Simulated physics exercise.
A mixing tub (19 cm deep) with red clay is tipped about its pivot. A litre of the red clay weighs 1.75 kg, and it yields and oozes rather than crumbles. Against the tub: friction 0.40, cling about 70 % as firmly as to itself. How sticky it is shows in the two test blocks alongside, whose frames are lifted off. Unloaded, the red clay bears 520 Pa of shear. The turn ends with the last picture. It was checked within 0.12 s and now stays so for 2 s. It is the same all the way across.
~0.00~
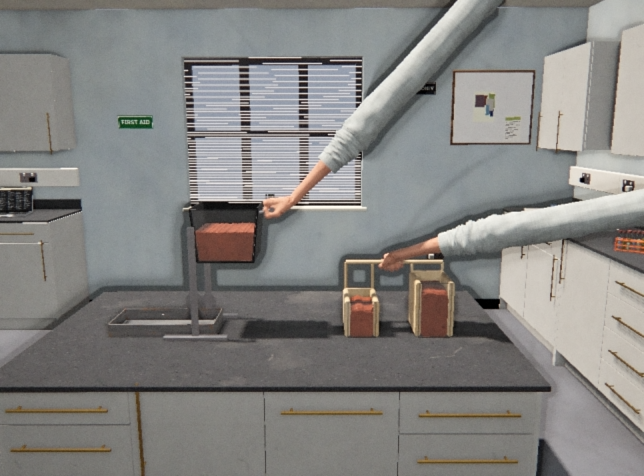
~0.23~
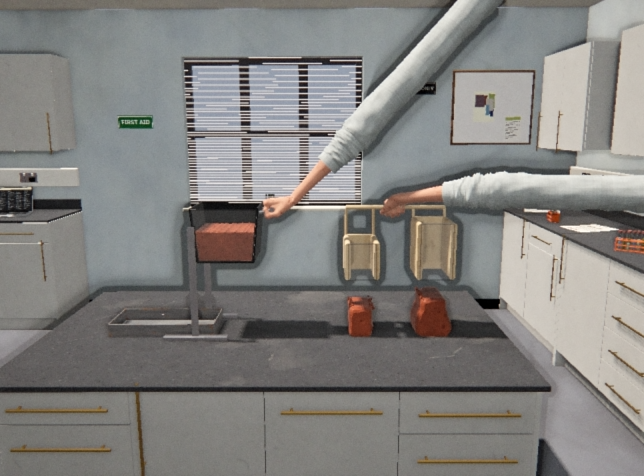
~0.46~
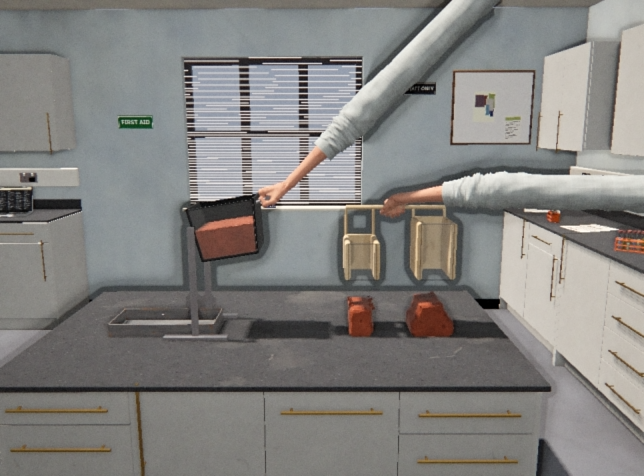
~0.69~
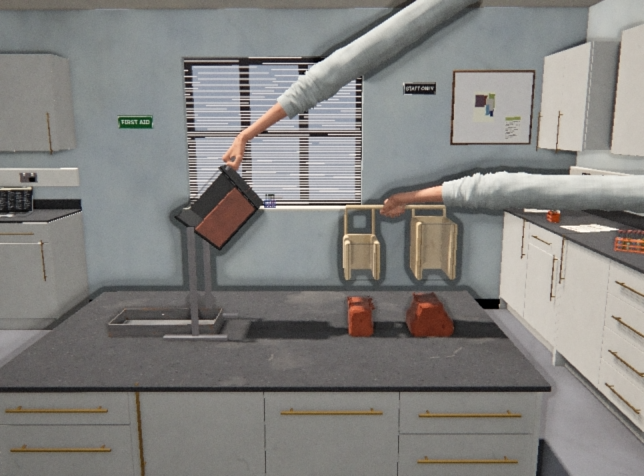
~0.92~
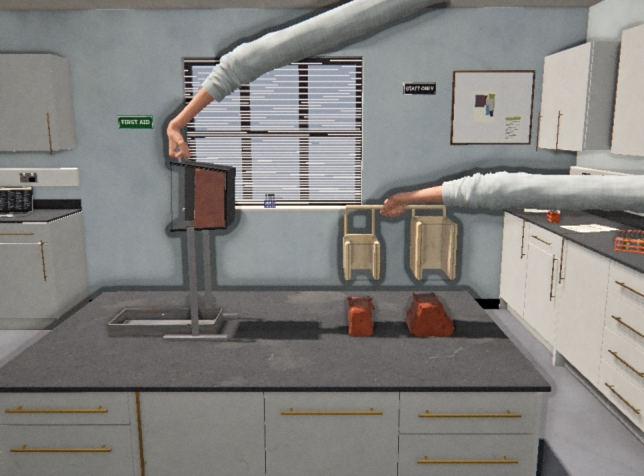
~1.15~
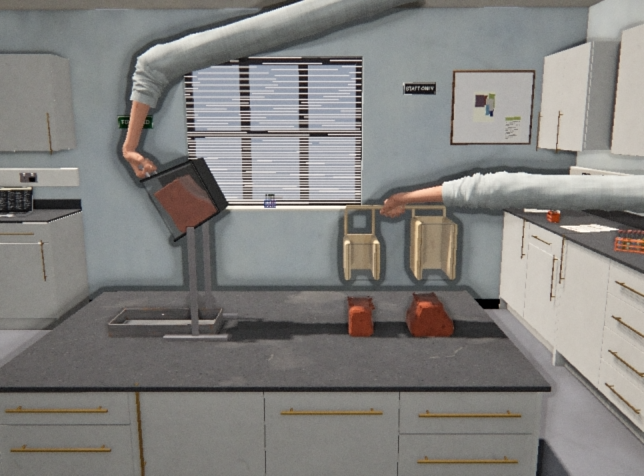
One hand lifts moulds off two red clay blocks, which slump, before another upends a tub.
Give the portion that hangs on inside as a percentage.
About 6 %.
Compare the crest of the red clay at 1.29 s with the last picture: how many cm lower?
Some 10 cm.
After 1.29 s, the tub is at 117 degrees and holds 39 %.
After 1.46 s, the tub is at 117 degrees and holds 7 %.
After 1.63 s, the tub is at 117 degrees and holds 6 %.
After 1.80 s, the tub is at 117 degrees and holds 6 %.
After 3.15 s, at the end, the tub is at 117 degrees and holds 6 %.
